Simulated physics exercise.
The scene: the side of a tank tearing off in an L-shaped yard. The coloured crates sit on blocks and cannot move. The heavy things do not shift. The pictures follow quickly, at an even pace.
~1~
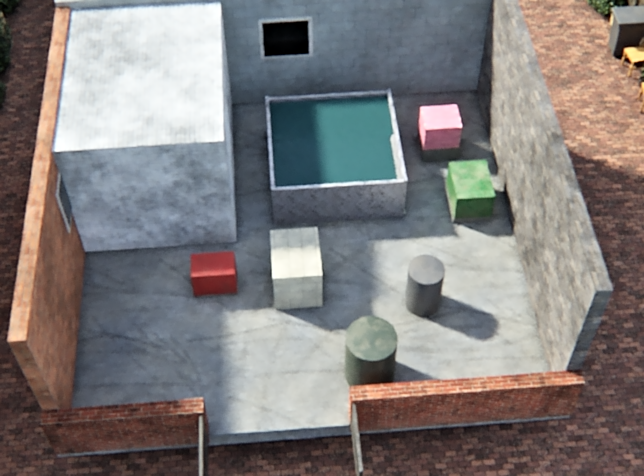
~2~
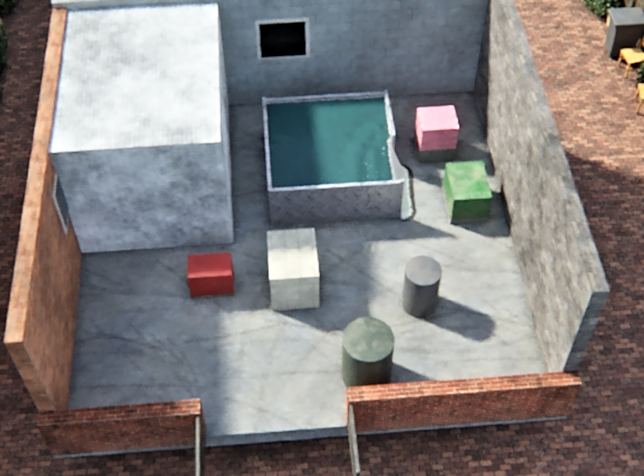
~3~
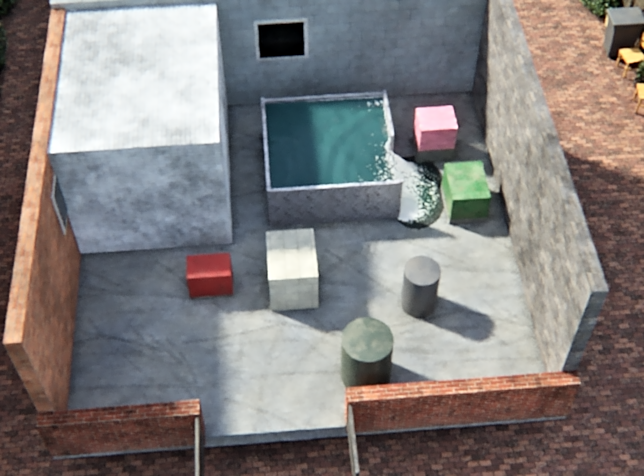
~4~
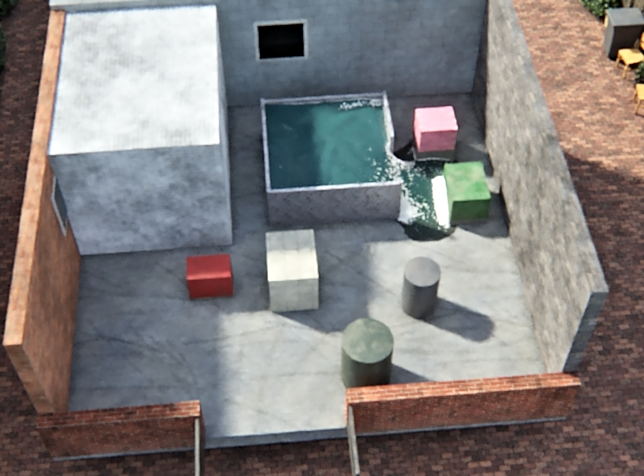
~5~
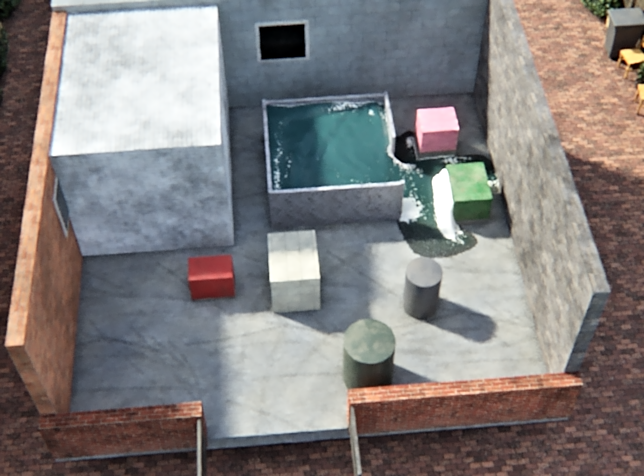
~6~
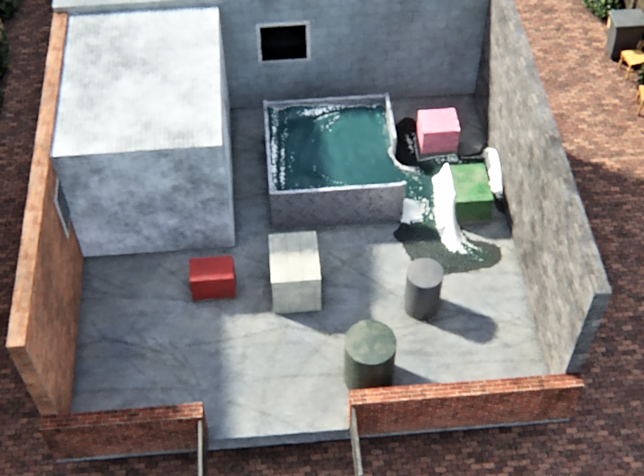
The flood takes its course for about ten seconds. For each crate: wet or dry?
In the end: The pink crate is soaked; the red crate is soaked; the green crate is soaked.
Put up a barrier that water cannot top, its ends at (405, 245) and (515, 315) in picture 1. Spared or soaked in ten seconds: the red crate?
In short: Red crate is soaked.
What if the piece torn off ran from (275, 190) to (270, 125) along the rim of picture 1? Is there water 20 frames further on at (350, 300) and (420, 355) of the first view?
As listed: Dry, not flooded.
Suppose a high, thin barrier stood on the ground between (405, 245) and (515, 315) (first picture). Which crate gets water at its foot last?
Last comes the red-painted one.
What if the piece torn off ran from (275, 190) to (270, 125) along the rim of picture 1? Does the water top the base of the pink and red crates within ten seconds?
My reading: The pink one escapes it; the red one gets wet.
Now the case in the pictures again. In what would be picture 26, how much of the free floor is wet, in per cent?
Close to 60 %.
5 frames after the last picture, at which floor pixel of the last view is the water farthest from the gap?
Close to (537, 350).
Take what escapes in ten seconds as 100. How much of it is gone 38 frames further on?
Some 35 per cent.
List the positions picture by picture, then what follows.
Still water in the water tank at (334, 141), in the first picture.
The front is at (403, 219), out from the gap at (394, 179), in the second picture.
The front is at (431, 168), out from the gap at (393, 182), in the third picture.
The front is at a hidden place, out from the gap at (393, 184), in the fourth picture.
Water pours out at (394, 185) and has run to (492, 168), in the fifth picture.
The front is at (488, 264), out from the gap at (395, 185), in the sixth picture.
A moment on, water covers 25 % of the floor; the pink crate water round its plinth, the red crate not reached, the green crate water round its plinth.
Next, water covers 40 % of the floor; the pink crate water round its plinth, the red crate not reached, the green crate water round its plinth.
Then, water covers 60 % of the floor; the pink crate water round its plinth, the red crate not reached, the green crate water round its plinth.
Later, water covers 90 % of the floor; the pink crate water round its plinth, the red crate water round its plinth, the green crate water round its plinth.
In the end, water covers 100 % of the floor; the pink crate was topped, the red crate was topped, the green crate was topped.
